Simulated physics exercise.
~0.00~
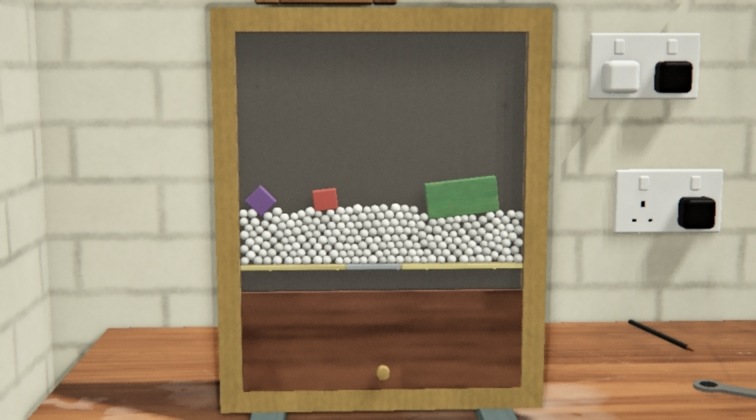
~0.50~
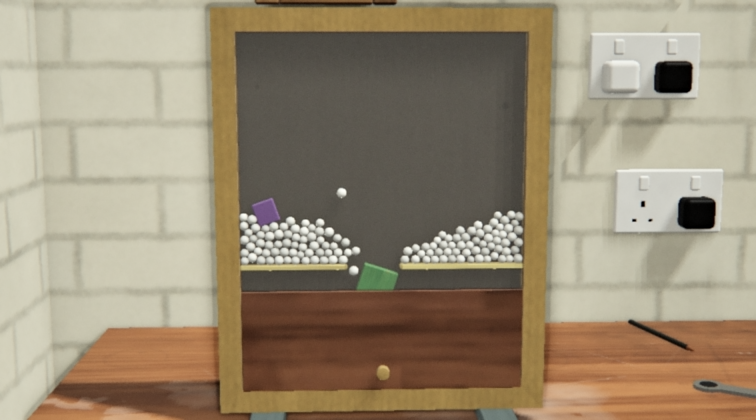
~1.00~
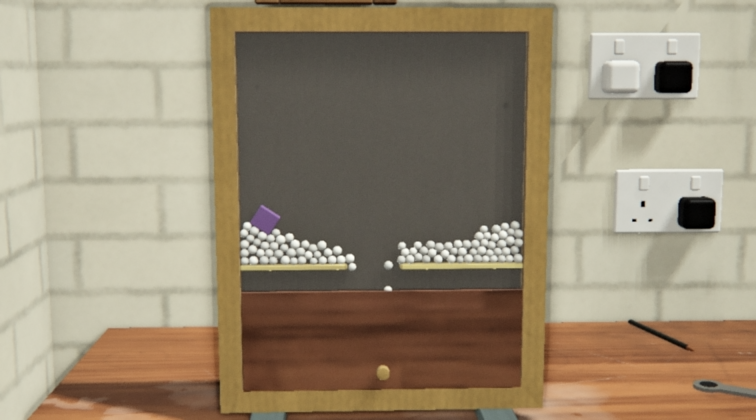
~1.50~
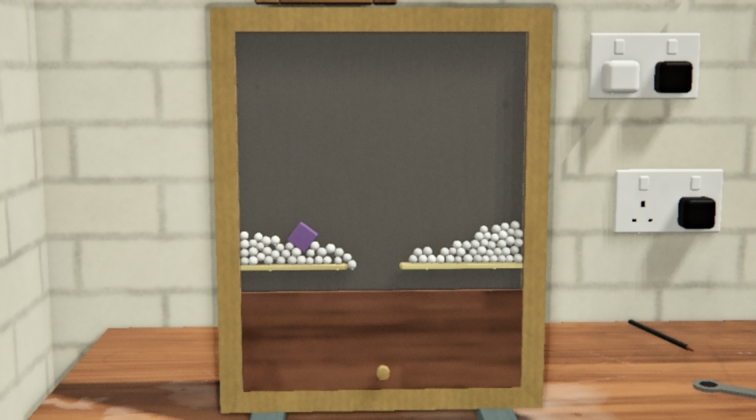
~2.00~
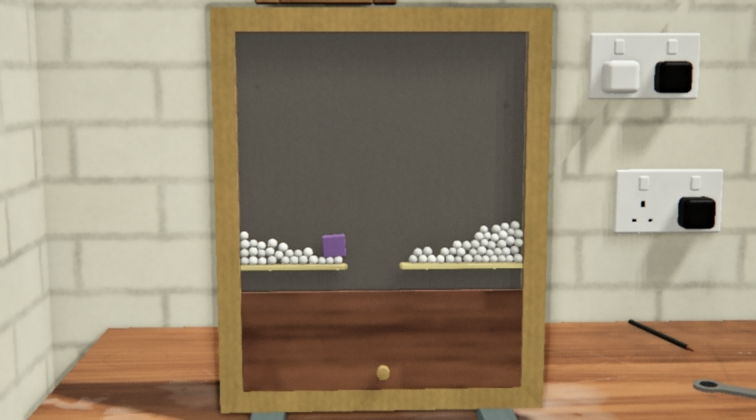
In a wooden-framed box, white beads draining through a floor gap, red and green blocks vanishing, purple block ending near the left edge.
